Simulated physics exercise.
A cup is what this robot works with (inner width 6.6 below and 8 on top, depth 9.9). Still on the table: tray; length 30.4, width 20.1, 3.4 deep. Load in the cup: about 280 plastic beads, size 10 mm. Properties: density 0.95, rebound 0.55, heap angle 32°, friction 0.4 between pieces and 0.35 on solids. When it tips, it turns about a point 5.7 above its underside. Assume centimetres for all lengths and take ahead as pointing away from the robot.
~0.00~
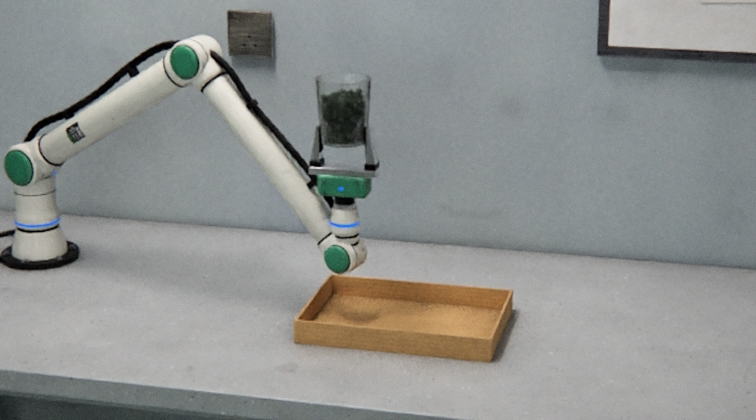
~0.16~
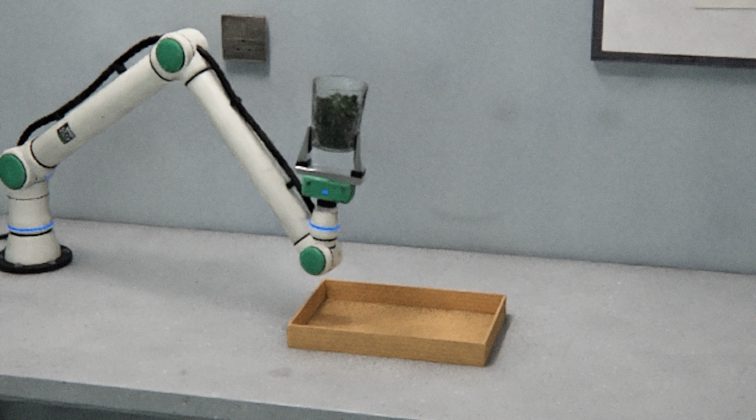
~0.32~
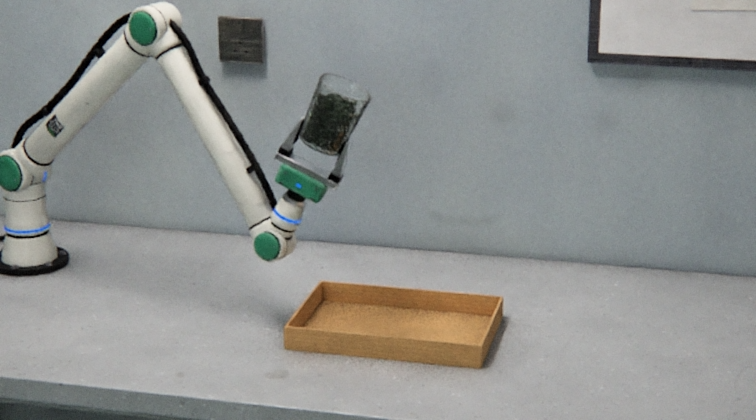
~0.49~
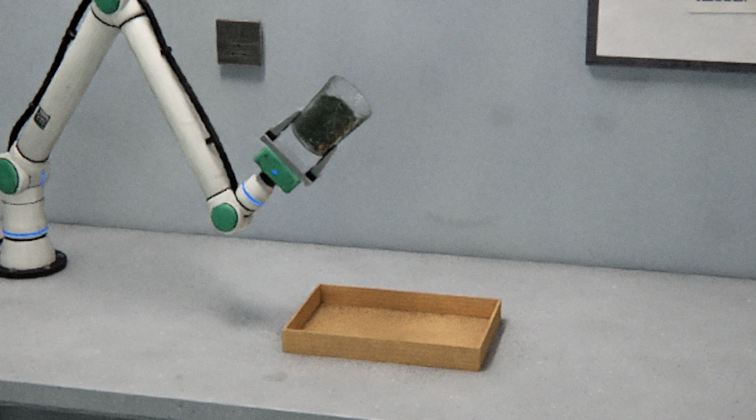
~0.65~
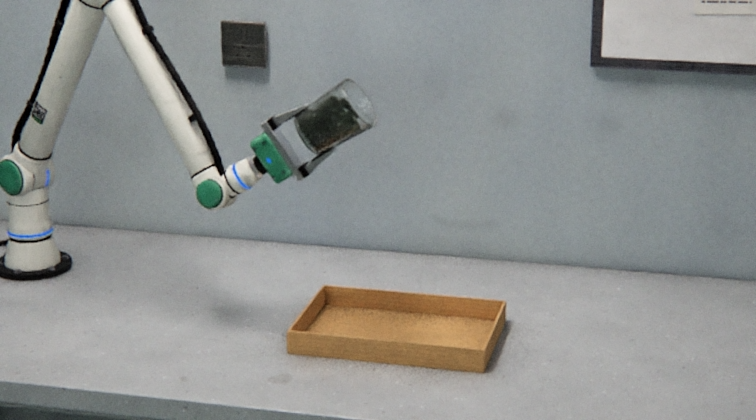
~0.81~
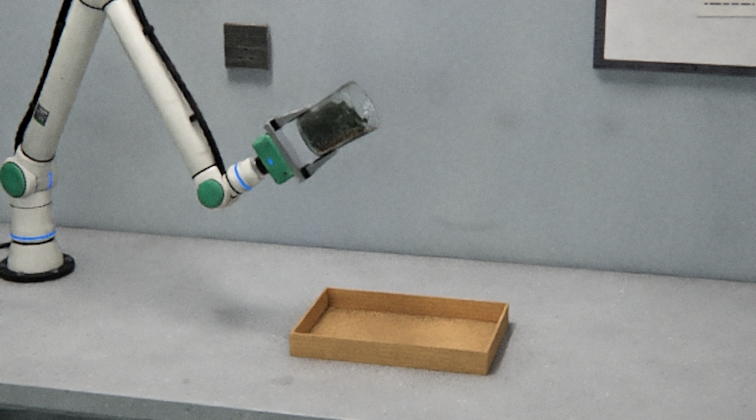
A robot arm raises its elbow and tilts a clear cup of dark pieces rightward.
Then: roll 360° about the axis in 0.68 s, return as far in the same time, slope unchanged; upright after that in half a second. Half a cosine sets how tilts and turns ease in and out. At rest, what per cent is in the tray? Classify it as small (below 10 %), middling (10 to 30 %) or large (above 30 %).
Classified as small.
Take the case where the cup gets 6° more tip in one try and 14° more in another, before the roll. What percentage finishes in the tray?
You'd get close to 0 per cent, then close to 15 per cent.
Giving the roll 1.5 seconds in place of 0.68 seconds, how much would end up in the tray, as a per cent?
That would give near 0 in a hundred.
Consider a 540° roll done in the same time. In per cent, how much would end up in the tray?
In that case some 0 per cent.
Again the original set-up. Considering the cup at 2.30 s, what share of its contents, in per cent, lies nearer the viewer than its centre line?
Some 55 per cent.
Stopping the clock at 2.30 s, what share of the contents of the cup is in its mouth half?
35 %.
After 1.55 s, tipped 57°, highest piece 38 above the table; 275 in the cup.
After 2.30 s, tipped 48°, highest piece 38 above the table; 275 in the cup.
After 2.87 s, upright, highest piece 40 above the table; 274 in the cup, 1 in the tray.
After 3.57 s, upright, highest piece 40 above the table; 274 in the cup, 1 in the tray.
At rest, 274 in the cup, 1 in the tray. That is 0 % in the tray.
